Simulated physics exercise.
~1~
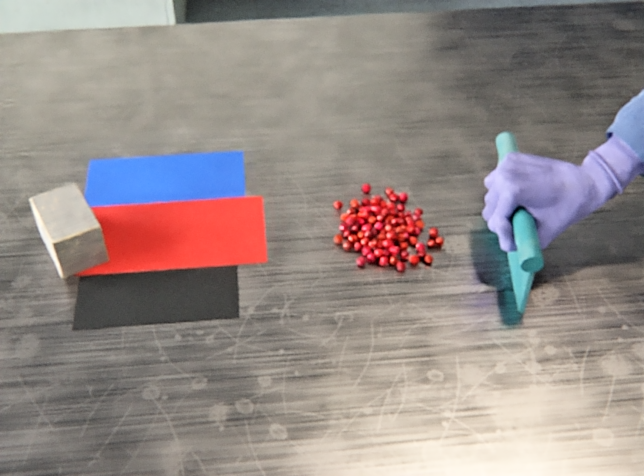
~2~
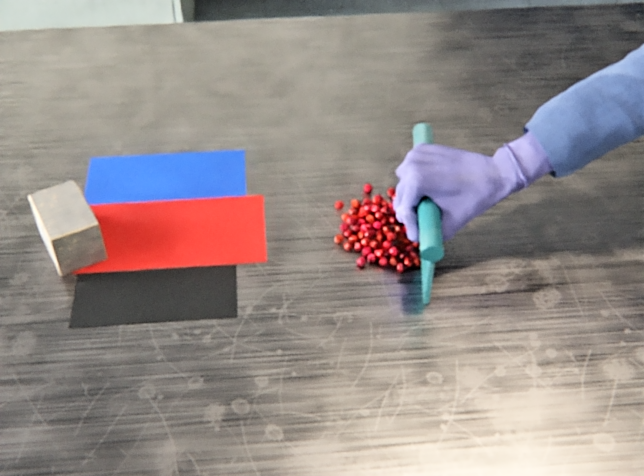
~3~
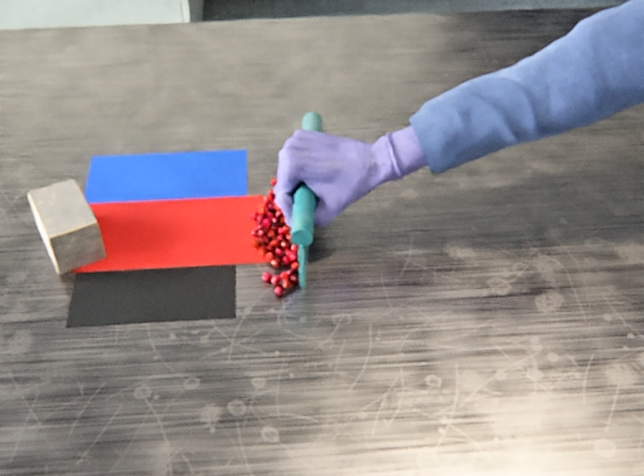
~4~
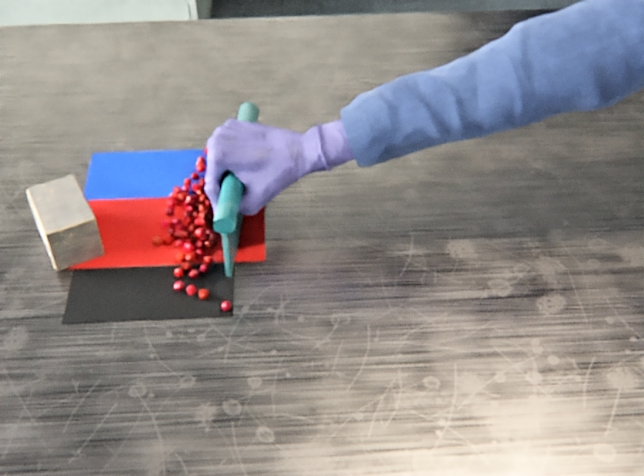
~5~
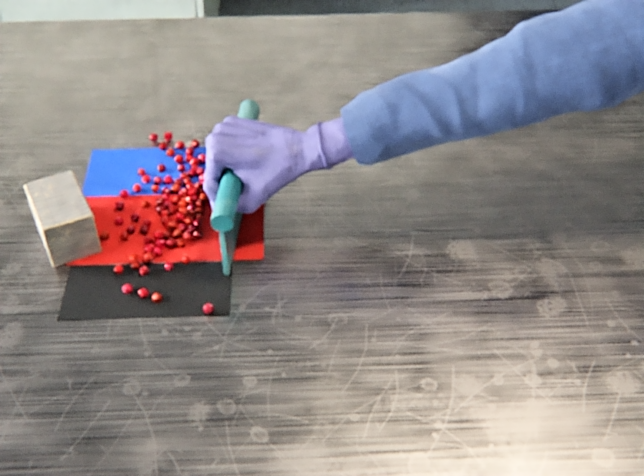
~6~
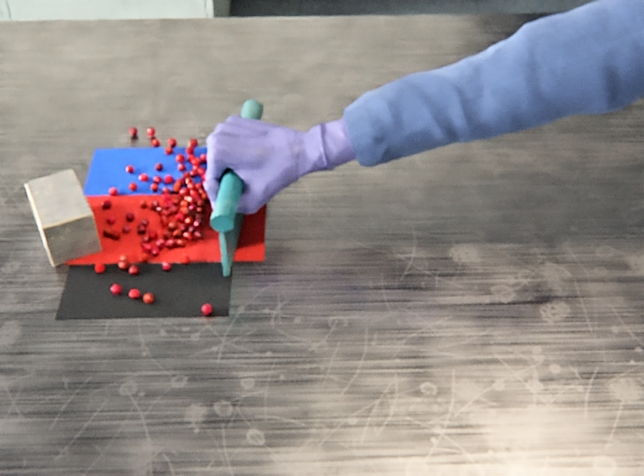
A purple-gloved hand in a blue sleeve holds a teal scraper at the right of a streaked grey tabletop, seen from above at an angle that drifts slightly sideways. A loose patch of red cranberries lies in the middle, and to the left are blue, red and black sheets beside a pale block. The hand drives the scraper leftwards into the berries and pushes them onto the sheets. It stops there, while the berries scatter further left. They come to rest mostly on the red sheet, with many on the blue, several on the black and a few beyond the sheets.
